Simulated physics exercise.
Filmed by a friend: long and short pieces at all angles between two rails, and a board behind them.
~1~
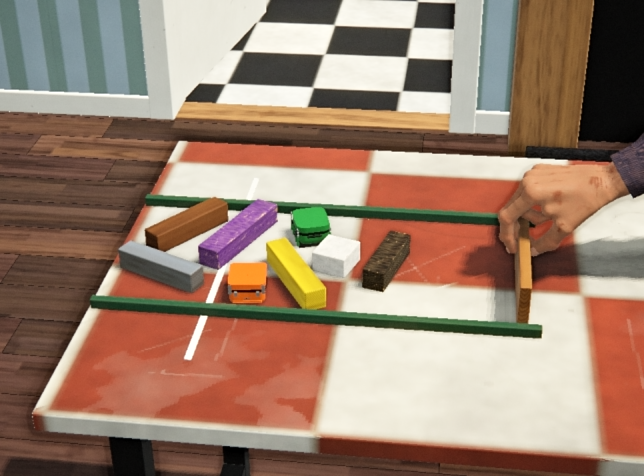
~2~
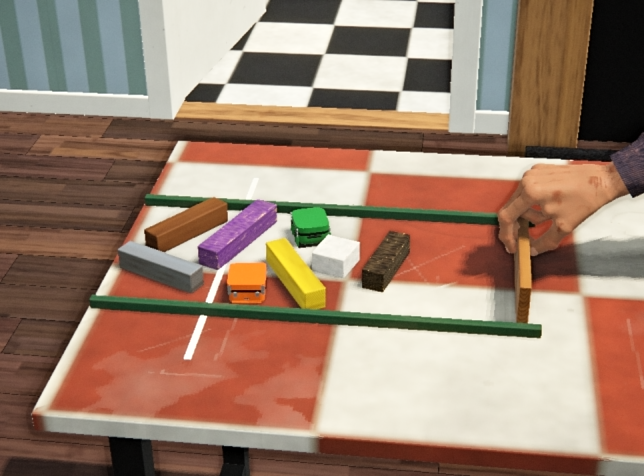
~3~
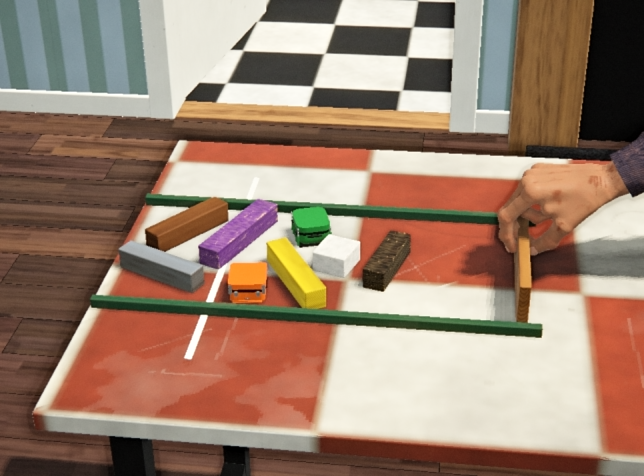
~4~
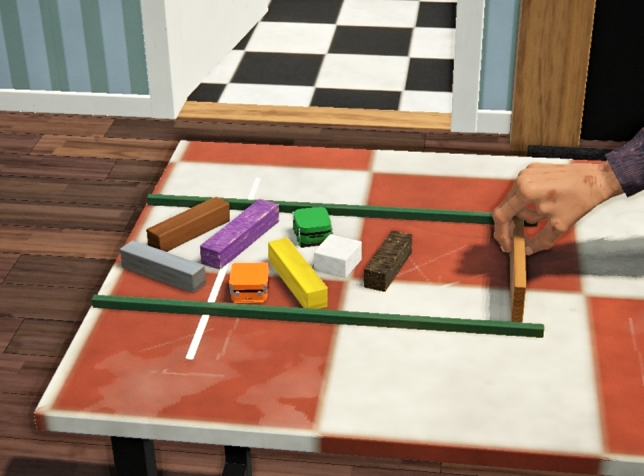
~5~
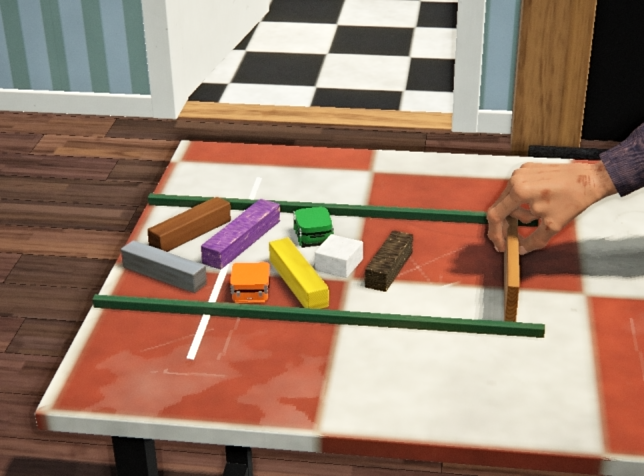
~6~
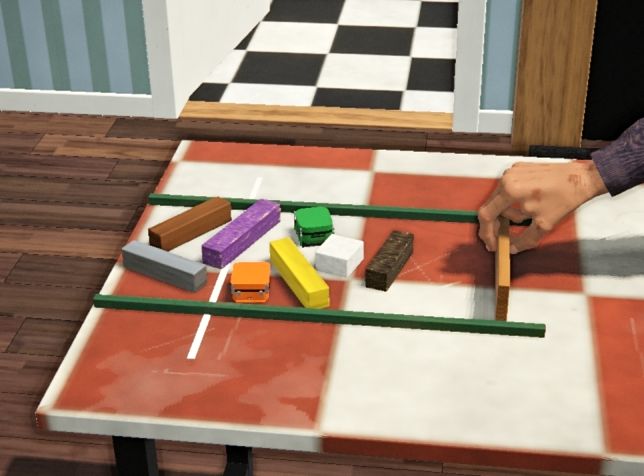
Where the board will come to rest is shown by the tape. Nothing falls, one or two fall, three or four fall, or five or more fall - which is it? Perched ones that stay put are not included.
Pieces that go over the edge: Not a single one.
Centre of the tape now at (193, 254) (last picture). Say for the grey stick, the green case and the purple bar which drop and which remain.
Grey stick - goes down, green case - stays in place, purple bar - stays in place.
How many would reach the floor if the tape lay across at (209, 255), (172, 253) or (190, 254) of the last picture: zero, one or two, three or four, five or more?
Place one: Just one or two; place two: 3 or 4; place three: Just one or two.
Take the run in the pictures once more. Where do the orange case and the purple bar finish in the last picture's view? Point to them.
Final centres, first then second: (160, 282), (174, 224).
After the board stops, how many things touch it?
Tally at the end: 3.
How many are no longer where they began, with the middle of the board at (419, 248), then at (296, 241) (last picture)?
The count is 0 at the first point and 6 at the second.
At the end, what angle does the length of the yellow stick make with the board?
It measures close to 40 degrees.
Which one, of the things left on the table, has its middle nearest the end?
Going by centres, it is the grey stick.
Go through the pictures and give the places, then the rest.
In the first picture, grey stick (161, 267); brown stick (187, 225); purple bar (239, 234); board (522, 255); tape (227, 257).
In the second picture, brown stick (187, 225); board (522, 255).
In the third picture, purple bar (239, 233); white block (337, 256).
In the fourth picture, grey stick (163, 266); green case (313, 228).
In the fifth picture, brown stick (190, 225); yellow stick (298, 274).
In the sixth picture, grey stick (164, 266); brown stick (191, 225); purple bar (242, 233); board (502, 253); tape (230, 256).
Early on, none off yet; grey stick at rest near (164, 266); brown stick at rest near (191, 225); purple bar at rest near (242, 233).
A while later, none off yet; grey stick at rest near (164, 266); brown stick at rest near (191, 225); purple bar at rest near (240, 232).
Finally, the number that fall off is zero.
